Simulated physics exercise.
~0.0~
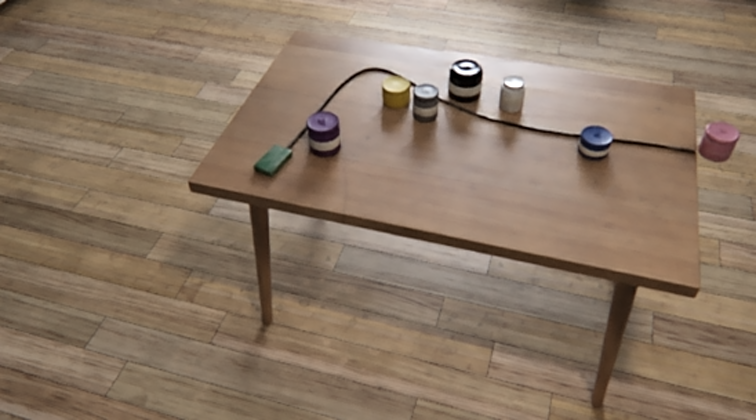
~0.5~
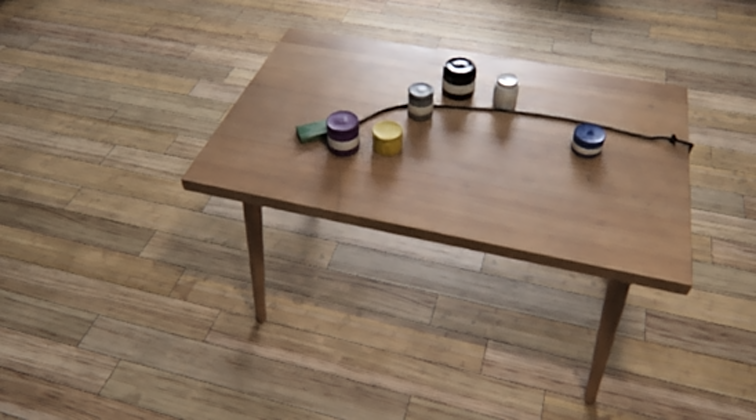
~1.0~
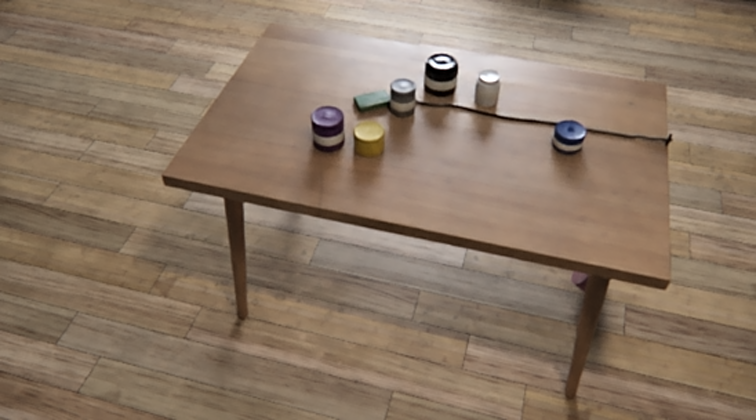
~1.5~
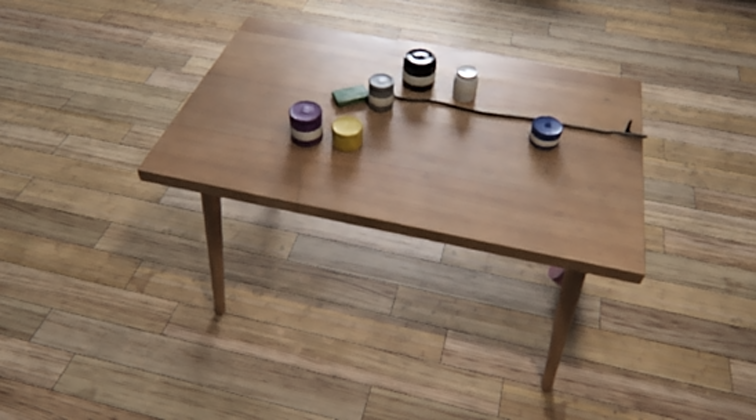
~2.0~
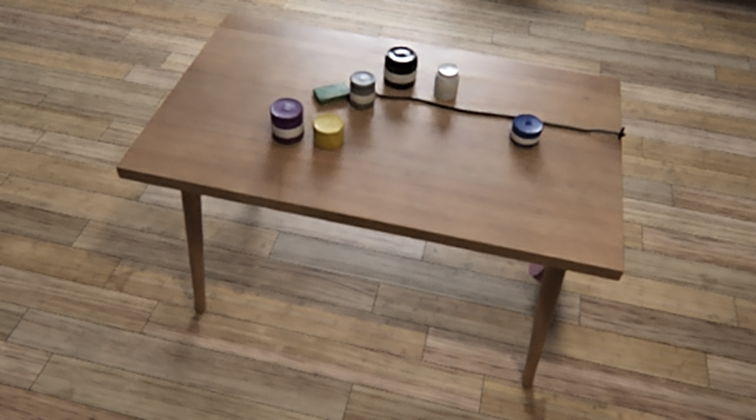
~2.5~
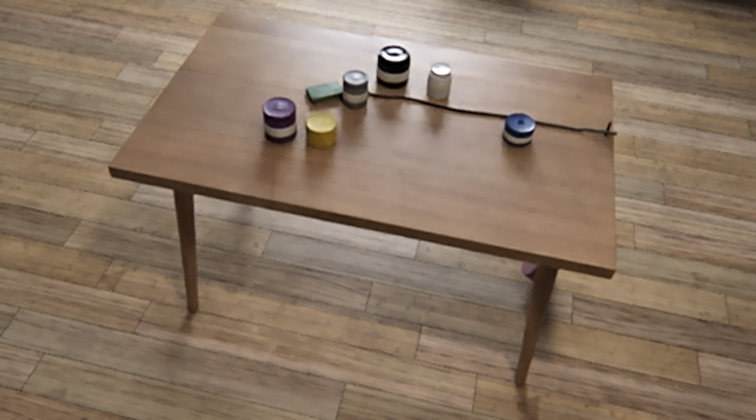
A wooden table stands on a plank floor, seen from above at an angle. On it are purple, yellow, grey, black, white and blue containers, with a dark cable curving among them from a green phone at the left to a pink speaker at the right edge. The speaker drops over the edge, and the cable straightens, pulling the phone right and shifting the yellow tub toward the front. The phone slides behind the purple canister and stops beside the grey one. At the end the speaker is below the tabletop, while everything else remains on top.
